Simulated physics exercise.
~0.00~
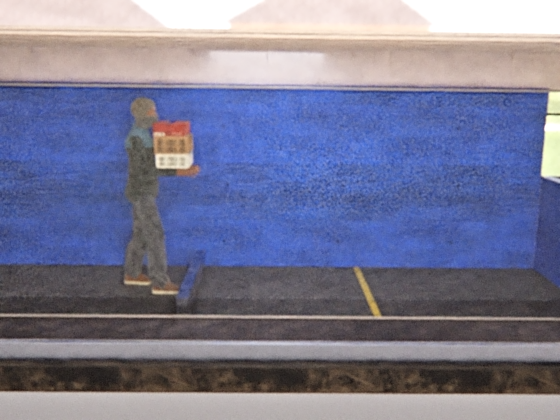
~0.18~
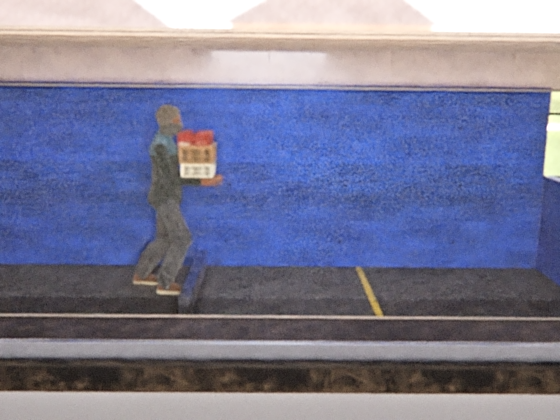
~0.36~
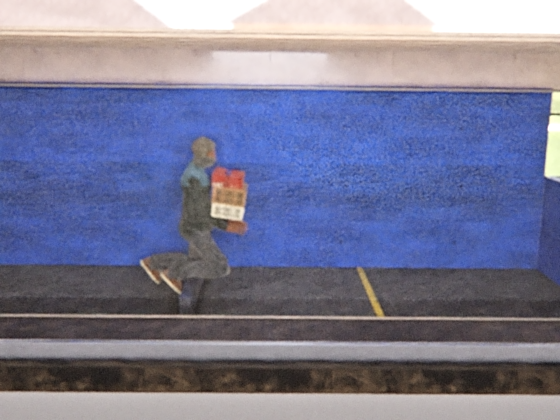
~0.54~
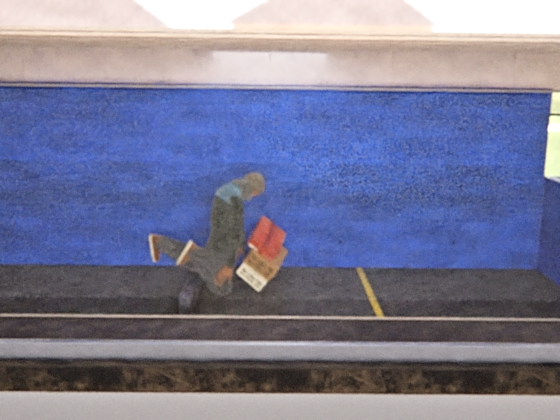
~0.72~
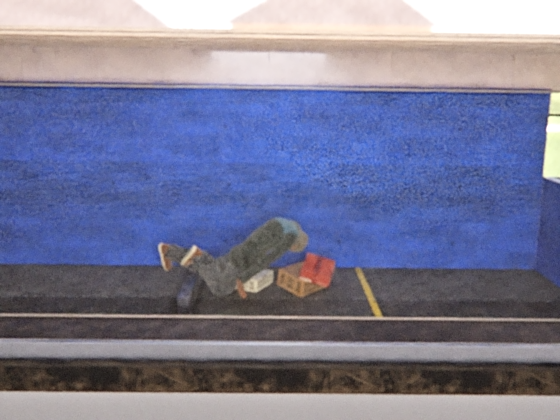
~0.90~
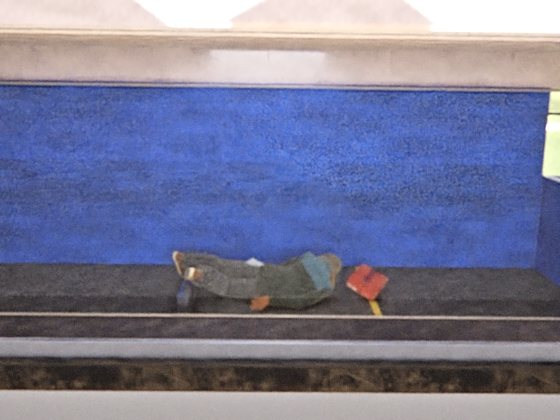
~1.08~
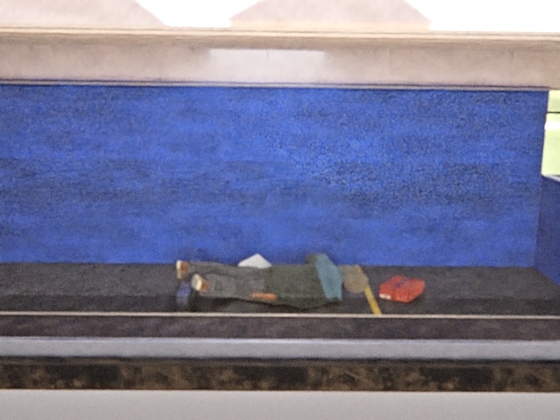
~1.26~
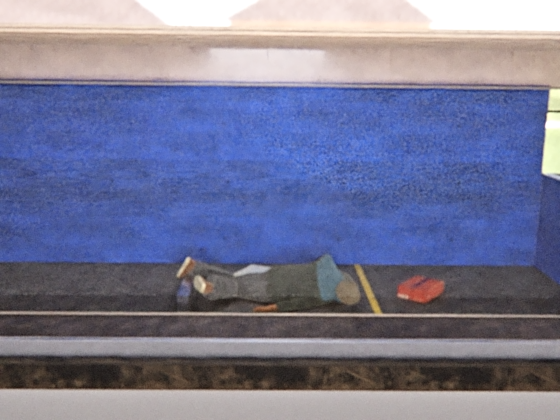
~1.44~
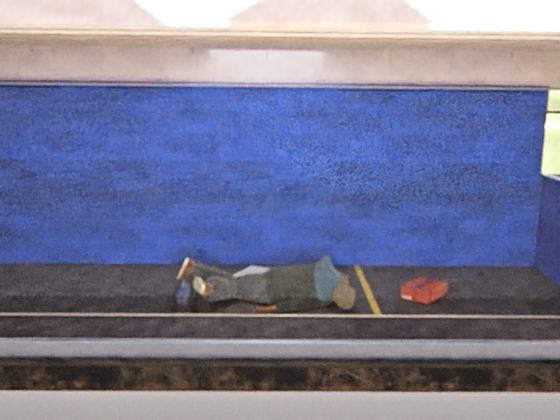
A man carrying a stack of boxes lurched right, tripped over a low rail and toppled forward, spilling his load; he ended face down with his head just short of the yellow line, while the red box slid past it and lay still.
